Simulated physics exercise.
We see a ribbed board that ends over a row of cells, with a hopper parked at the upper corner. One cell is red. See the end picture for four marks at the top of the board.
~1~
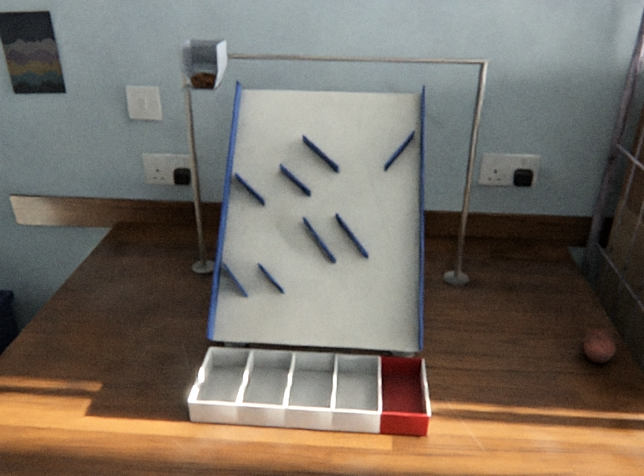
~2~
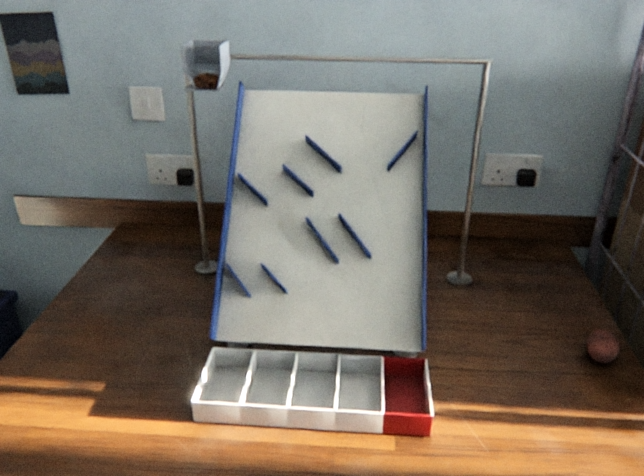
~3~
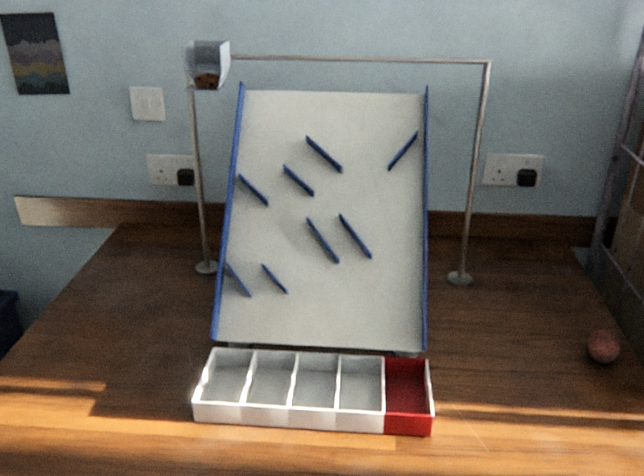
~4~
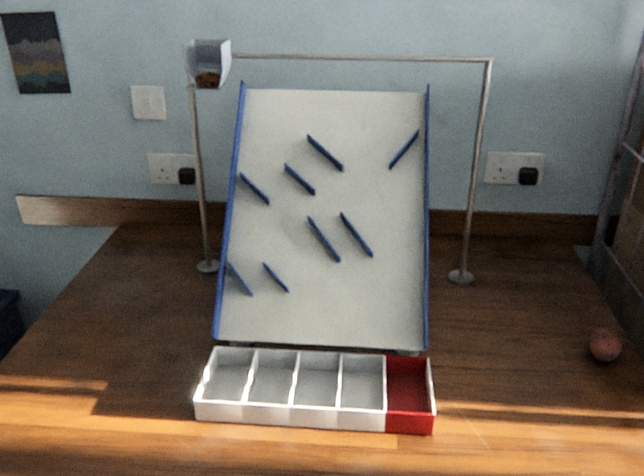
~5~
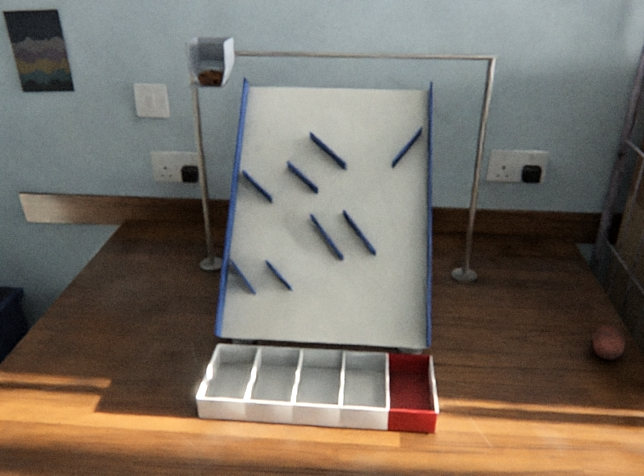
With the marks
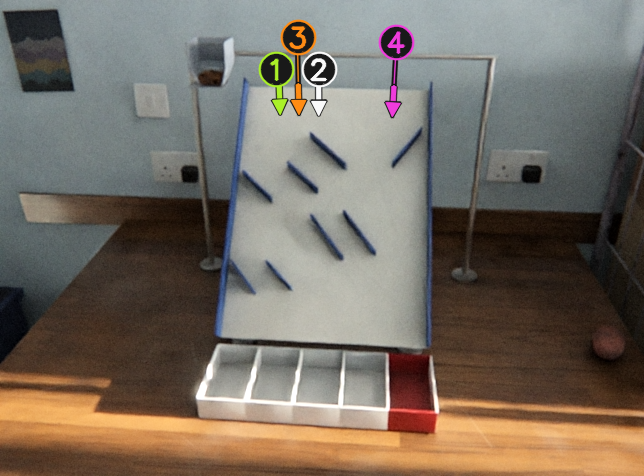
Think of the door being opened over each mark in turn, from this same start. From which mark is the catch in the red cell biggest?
4.
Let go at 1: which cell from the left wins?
The third.
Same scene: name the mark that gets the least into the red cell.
That is mark 1.
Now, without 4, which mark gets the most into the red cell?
Here it is mark 2.
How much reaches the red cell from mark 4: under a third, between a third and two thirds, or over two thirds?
It is over two thirds.
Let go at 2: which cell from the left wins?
It is the fifth one.
On the marked copy, mark 1 meets the board at (279, 109); mark 2 meets the board at (318, 110); mark 3 meets the board at (298, 109); mark 4 meets the board at (392, 111).
For mark 1, just a few in the red cell, the larger part in other cells, roughly a quarter outside the box.
For mark 2, roughly half in the red cell, roughly a third in other cells, about a tenth outside the box.
For mark 3, roughly a third in the red cell, roughly half in other cells, about a tenth outside the box.
For mark 4, almost all in the red cell, about a tenth outside the box.
